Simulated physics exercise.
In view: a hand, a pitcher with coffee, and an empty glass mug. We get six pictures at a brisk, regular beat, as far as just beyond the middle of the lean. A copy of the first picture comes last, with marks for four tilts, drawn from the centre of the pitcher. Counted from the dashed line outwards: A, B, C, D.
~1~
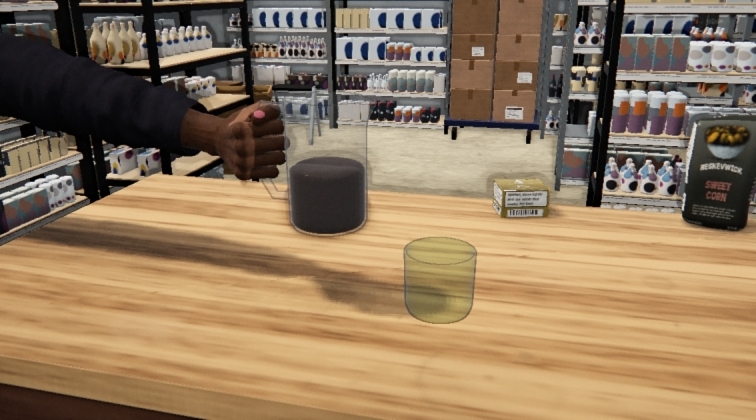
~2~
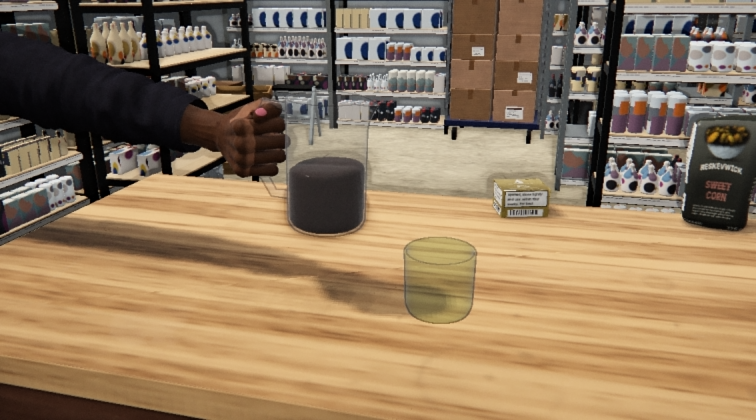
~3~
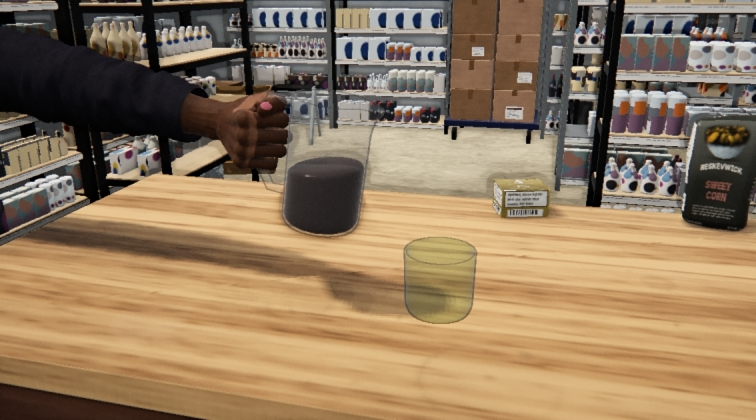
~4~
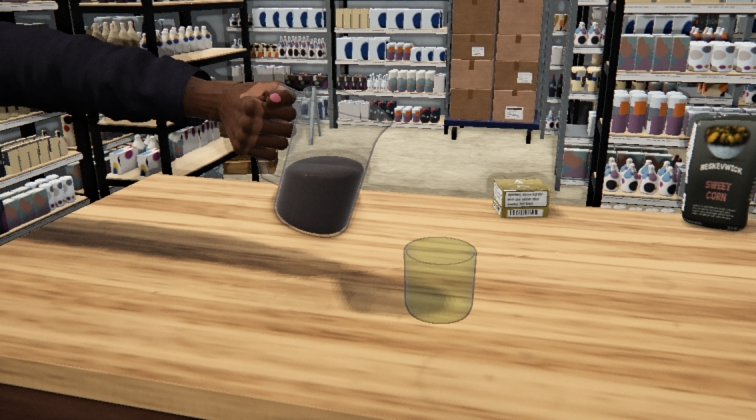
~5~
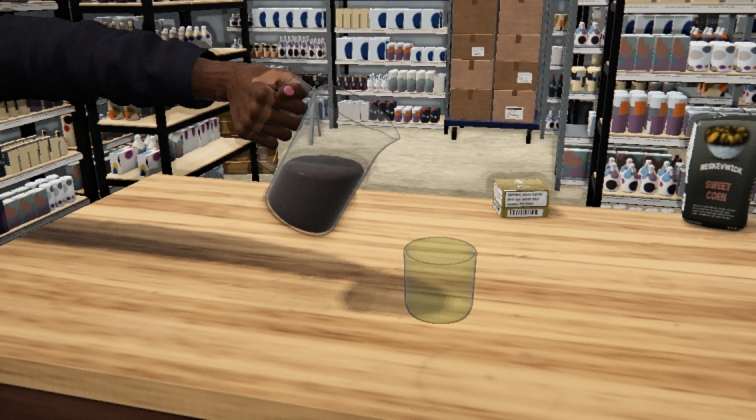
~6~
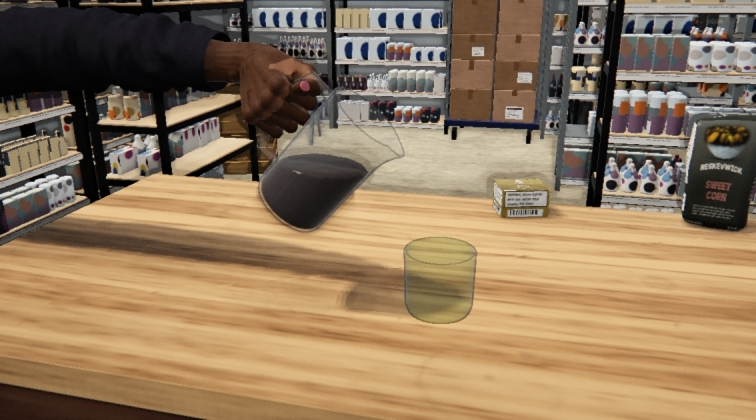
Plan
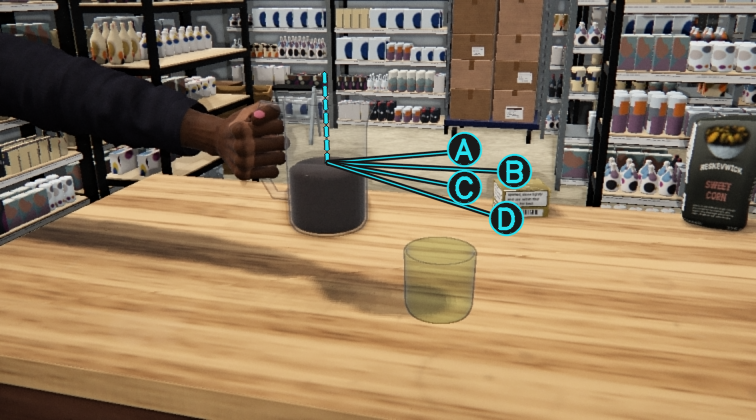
In a storeroom lined with stocked metal shelves, a fixed view looks slightly down on a pale wooden tabletop. A dark-sleeved arm from the left grips a clear pitcher of dark liquid, with an empty yellowish glass nearer the front and a small package and a black sweet corn pack to the right. The hand tilts the pitcher steadily rightward, and the liquid shifts inside.
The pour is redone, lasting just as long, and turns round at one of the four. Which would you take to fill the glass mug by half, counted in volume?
Best: A.
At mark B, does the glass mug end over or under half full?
Over.
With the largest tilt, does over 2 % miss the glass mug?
Yes, it does.
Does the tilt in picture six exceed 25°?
Yes.
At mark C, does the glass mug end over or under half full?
Over half.
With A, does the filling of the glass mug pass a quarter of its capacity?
Yes, clearly.
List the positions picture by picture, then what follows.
Upright, lip at (374, 103); rim of the glass mug round (440, 250); nothing has left yet, in the first picture.
Tipped about 2°, lip at (376, 105); nothing has left yet, in the second picture.
Tipped about 8°, lip at (382, 111); nothing has left yet, in the third picture.
Tipped about 18°, lip at (391, 123); nothing has left yet, in the fourth picture.
Tipped about 30°, lip at (398, 138); nothing has left yet, in the fifth picture.
Tipped about 42°, lip at (403, 154); nothing has left yet, in the sixth picture.
On the marked copy, A at (447, 152); B at (497, 171); C at (447, 184); D at (490, 214).
If A is chosen, the glass mug ends with about 52 % of what it can hold.
If B is chosen, the glass mug ends with about 69 % of what it can hold; 6 % of the coffee is spilt.
If C is chosen, the glass mug ends with about 83 % of what it can hold; 11 % of the coffee is spilt.
If D is chosen, the glass mug ends with about 83 % of what it can hold; 24 % of the coffee is spilt.
